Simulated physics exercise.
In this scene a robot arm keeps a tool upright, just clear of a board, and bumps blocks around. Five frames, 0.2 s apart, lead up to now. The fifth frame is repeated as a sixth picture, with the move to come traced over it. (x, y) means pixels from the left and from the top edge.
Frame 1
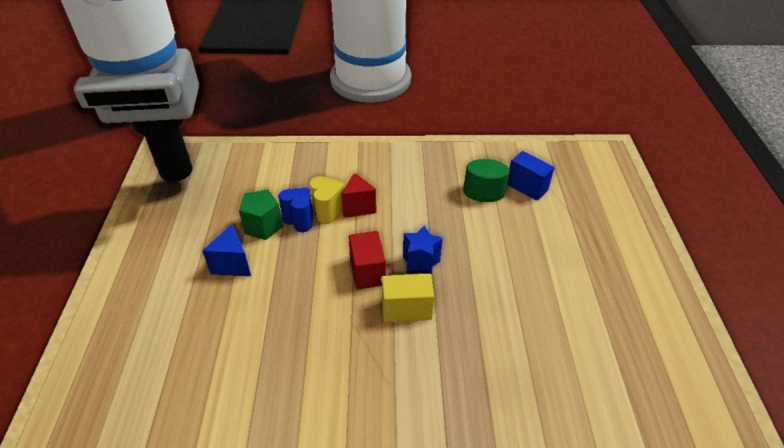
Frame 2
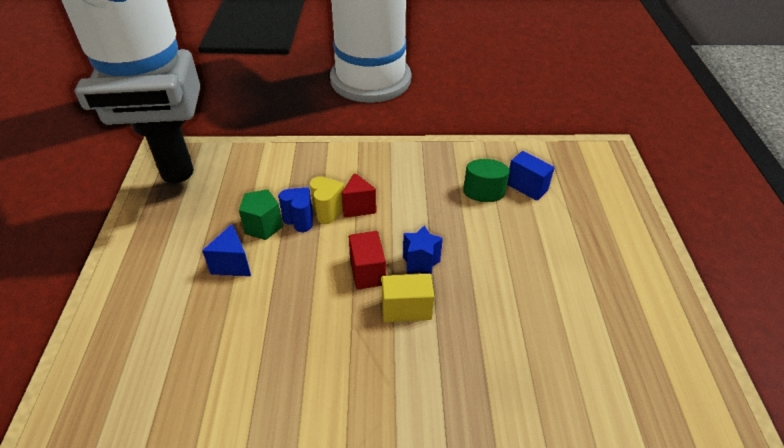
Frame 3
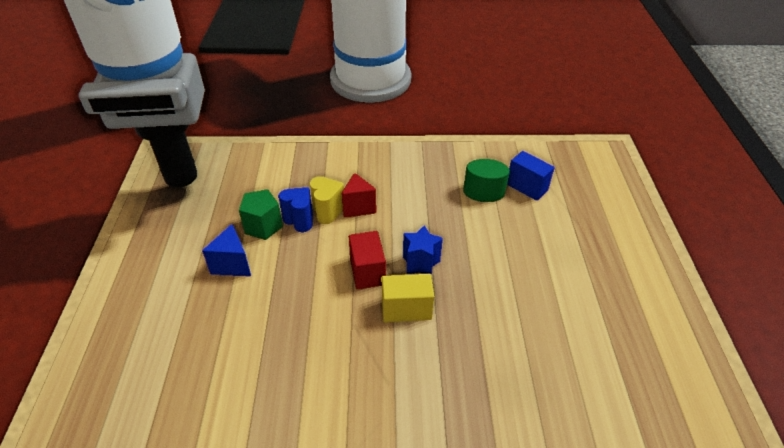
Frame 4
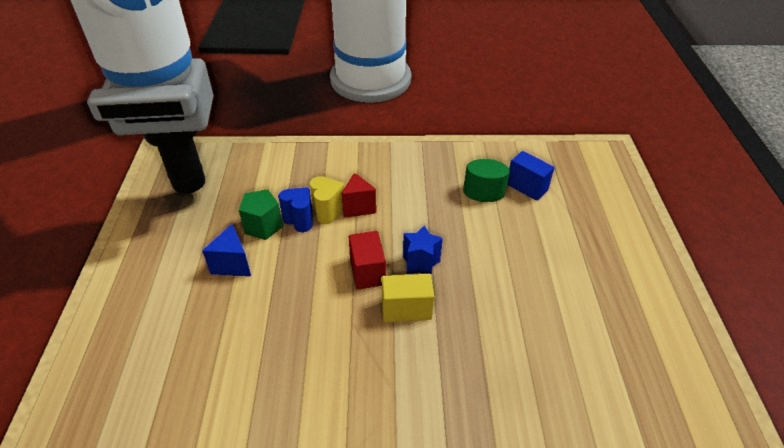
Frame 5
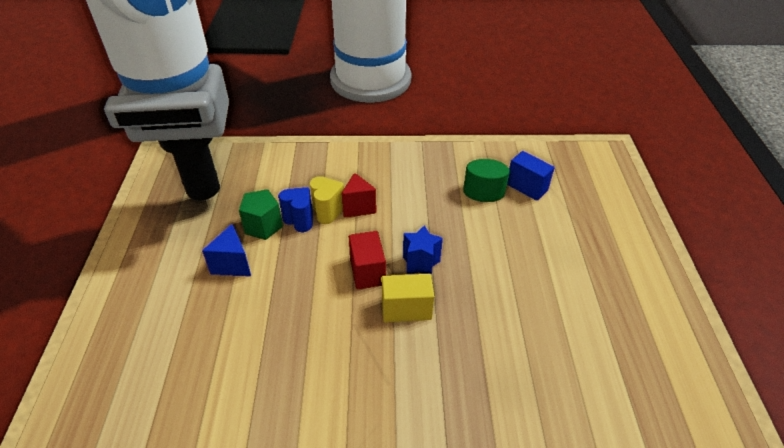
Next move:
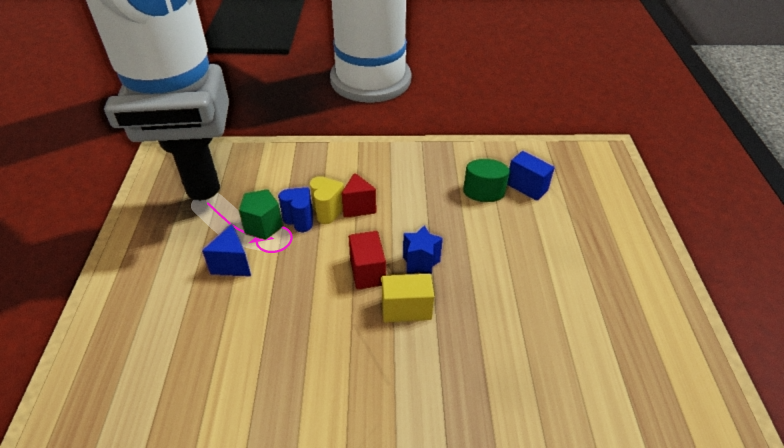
A robot arm with a black tip starts near the upper left corner of a striped wooden board and shifts slightly right and toward the viewer. It moves a little farther, nearing the green pentagon, while the scattered red, blue, green and yellow blocks all stay still.
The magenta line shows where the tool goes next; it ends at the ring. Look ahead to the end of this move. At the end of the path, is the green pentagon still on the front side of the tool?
Final answer: Yes.
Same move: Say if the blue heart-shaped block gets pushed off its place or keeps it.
The result: It moves.
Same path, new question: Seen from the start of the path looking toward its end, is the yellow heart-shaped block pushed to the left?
Yes, that is what happens.
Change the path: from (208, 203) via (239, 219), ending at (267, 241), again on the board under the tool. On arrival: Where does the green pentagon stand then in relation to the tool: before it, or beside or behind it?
It is still ahead of the tool.
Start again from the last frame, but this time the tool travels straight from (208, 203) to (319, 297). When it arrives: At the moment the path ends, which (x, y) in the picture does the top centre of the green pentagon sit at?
My best guess is (303, 219).
Drawn move, from (208, 203) through (224, 219) and (245, 232) to (274, 239).
The first path, step by step. One third of the way, tool at (221, 206); nothing pushed yet.
Two thirds of the way, tool at (242, 219); green pentagon at (275, 207), turned 15° anticlockwise; blue heart-shaped block at (306, 195); yellow heart-shaped block at (330, 185).
At the end, tool at (271, 226); green pentagon at (305, 213), turned 15° anticlockwise; blue heart-shaped block at (331, 195), turned 45° anticlockwise; yellow heart-shaped block at (345, 179), turned 30° anticlockwise; red three-sided block at (369, 183).
